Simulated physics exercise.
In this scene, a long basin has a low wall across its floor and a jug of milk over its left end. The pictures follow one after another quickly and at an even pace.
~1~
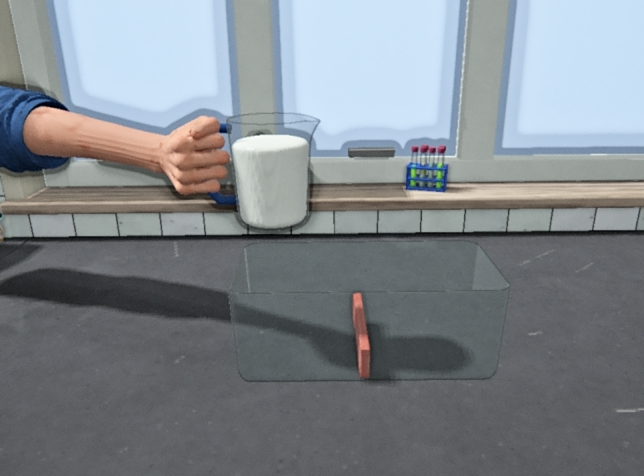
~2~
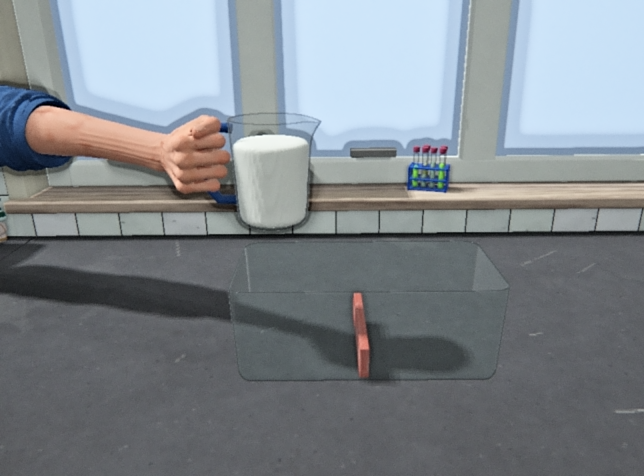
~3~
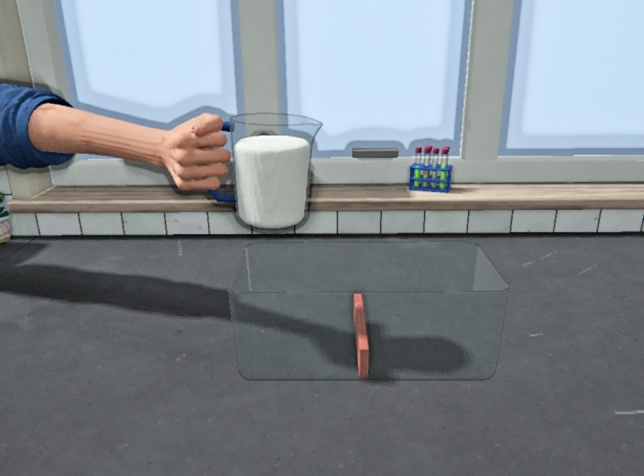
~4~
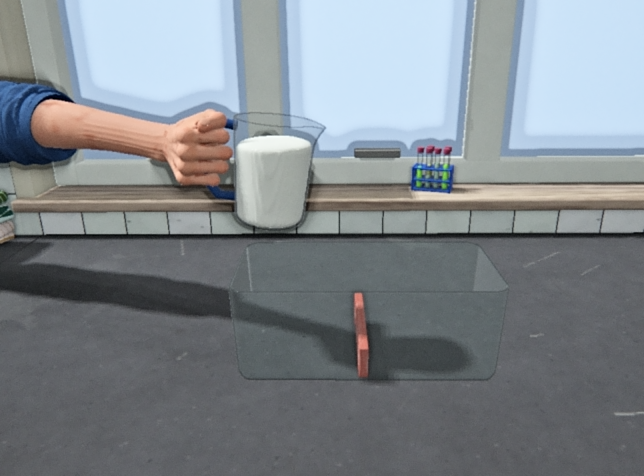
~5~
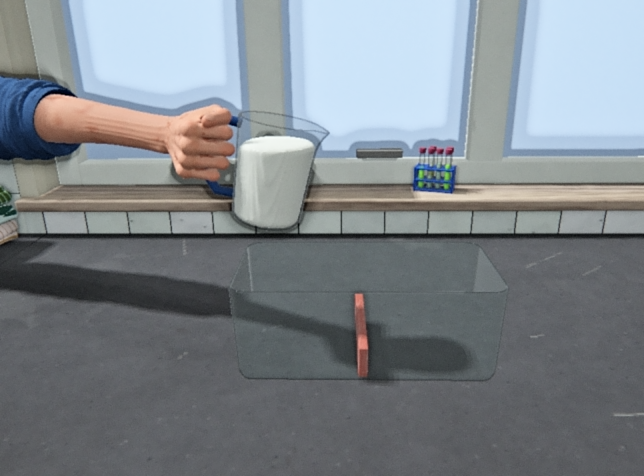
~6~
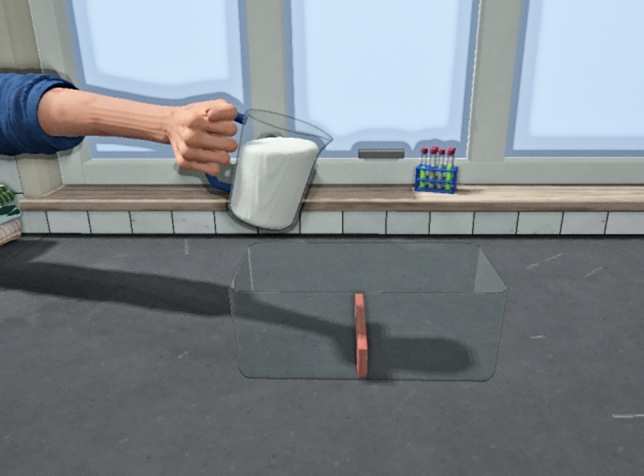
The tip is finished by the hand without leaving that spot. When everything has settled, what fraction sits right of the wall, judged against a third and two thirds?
The share right of the wall will be large, beyond two thirds.
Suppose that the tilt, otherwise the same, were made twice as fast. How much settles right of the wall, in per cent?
Close to 55 in a hundred.
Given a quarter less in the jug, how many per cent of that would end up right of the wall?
The share comes to roughly 75 per cent.
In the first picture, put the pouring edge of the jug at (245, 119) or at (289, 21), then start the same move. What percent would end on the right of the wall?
Estimate: 5 per cent, then 75 per cent.
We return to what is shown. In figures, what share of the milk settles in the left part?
Roughly 20 in a hundred.
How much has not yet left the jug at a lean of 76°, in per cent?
80 %.
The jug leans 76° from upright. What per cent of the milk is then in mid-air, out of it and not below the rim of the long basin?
Roughly 15 percent.
A moment on, the jug is tipped on its side and 79 per cent is still to pour, 0 is left of the wall and 6 right of it.
Next, the jug is tipped right over and 15 per cent is still to pour, 7 is left of the wall and 65 right of it.
Then the jug is tipped right over and 0 per cent is still to pour, 20 is left of the wall and 79 right of it.
Later the jug is tipped right over and 0 per cent is still to pour, 20 is left of the wall and 79 right of it.
At rest 20 per cent lies left of the wall, 79 right of it and 1 outside.
